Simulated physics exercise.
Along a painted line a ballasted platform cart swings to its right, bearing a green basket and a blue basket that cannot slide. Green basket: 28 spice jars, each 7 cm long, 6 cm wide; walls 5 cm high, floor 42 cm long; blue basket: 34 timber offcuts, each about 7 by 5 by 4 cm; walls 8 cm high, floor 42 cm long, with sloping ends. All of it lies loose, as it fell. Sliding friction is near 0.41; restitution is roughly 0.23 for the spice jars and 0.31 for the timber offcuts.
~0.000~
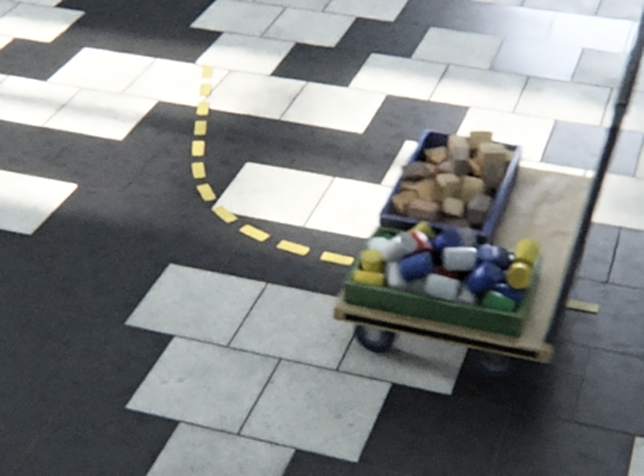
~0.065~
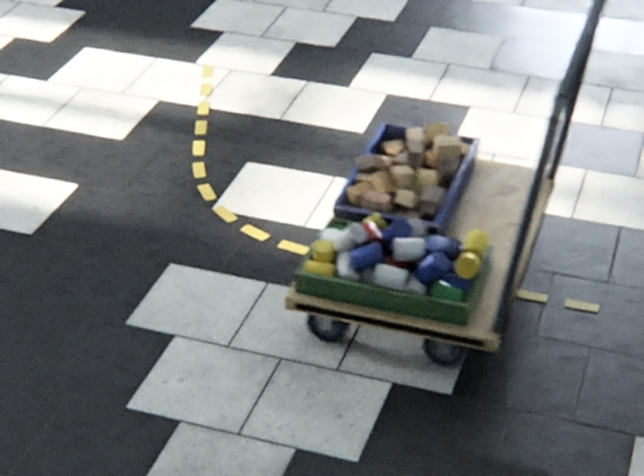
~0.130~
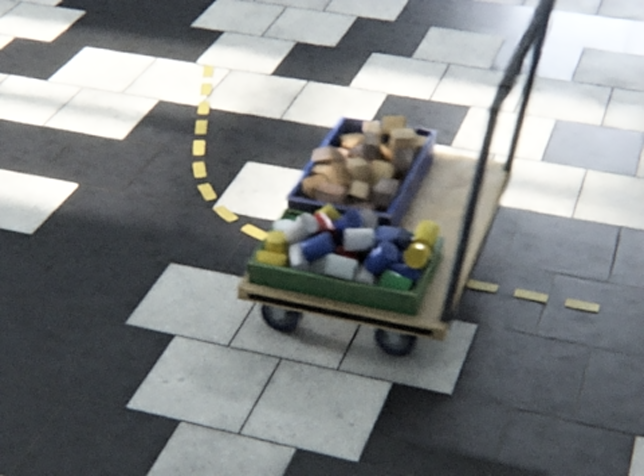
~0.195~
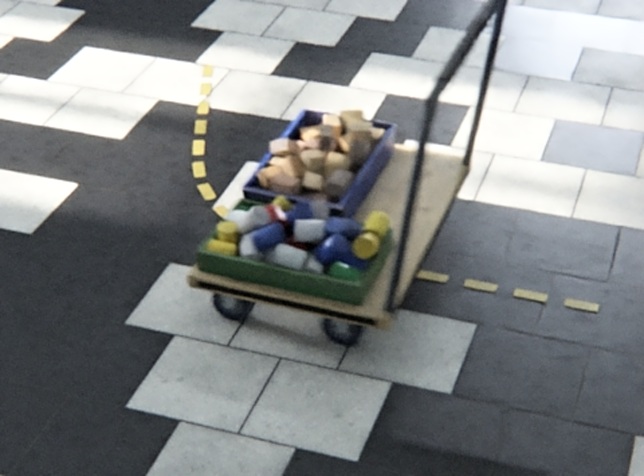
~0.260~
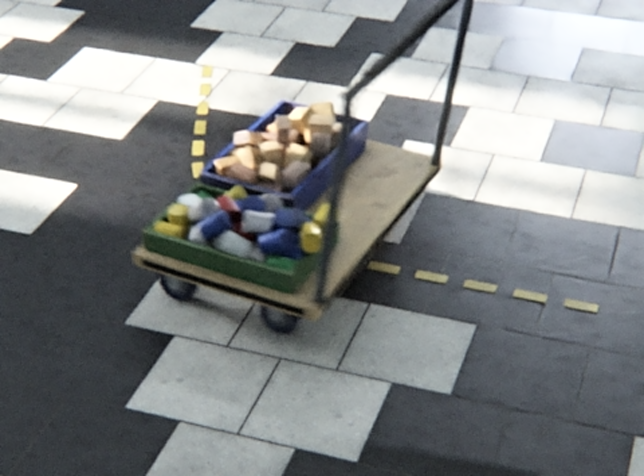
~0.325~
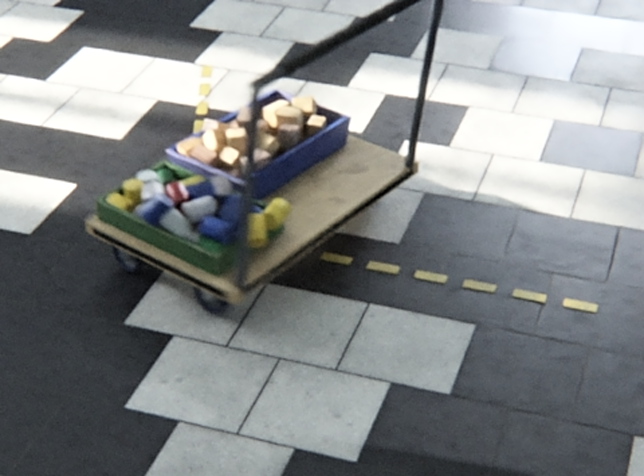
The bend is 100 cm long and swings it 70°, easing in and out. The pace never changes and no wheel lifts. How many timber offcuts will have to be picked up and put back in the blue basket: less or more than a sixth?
The blue basket loses fewer than one in six of its timber offcuts.
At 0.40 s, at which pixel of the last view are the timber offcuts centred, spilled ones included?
Around (225, 130).
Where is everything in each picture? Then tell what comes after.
In the first picture (each is followed by its nearest rim corner in this view, unless another is named), blue basket (by its farthest rim corner), (426, 130); green basket, (517, 315); 0° round, 0 cm rolled; none out.
The second picture shows blue basket, (385, 123); green basket, (464, 304); 0° round, 13 cm rolled.
The third picture shows blue basket, (343, 116); green basket, (412, 294); 0° round, 26 cm rolled.
The fourth picture shows blue basket, (305, 109); green basket, (357, 284); 1° round, 39 cm rolled.
The fifth picture shows blue basket, (284, 100); green basket, (288, 273); 8° round, 53 cm rolled.
The sixth picture shows blue basket, (276, 90); green basket, (213, 254); 19° round, 66 cm rolled; 2 out, the lowest jar at (254, 230).
After 0.40 s, green basket 25 in, 3 out and blue basket 34 in, 0 out.
After 0.50 s, green basket 21 in, 7 out and blue basket 34 in, 0 out.
After 0.65 s, green basket 19 in, 9 out and blue basket 34 in, 0 out.
Final count (at 1.10 s), green basket 17 in, 11 out and blue basket 34 in, 0 out. Asked share, 0 of 34, 0 per cent.
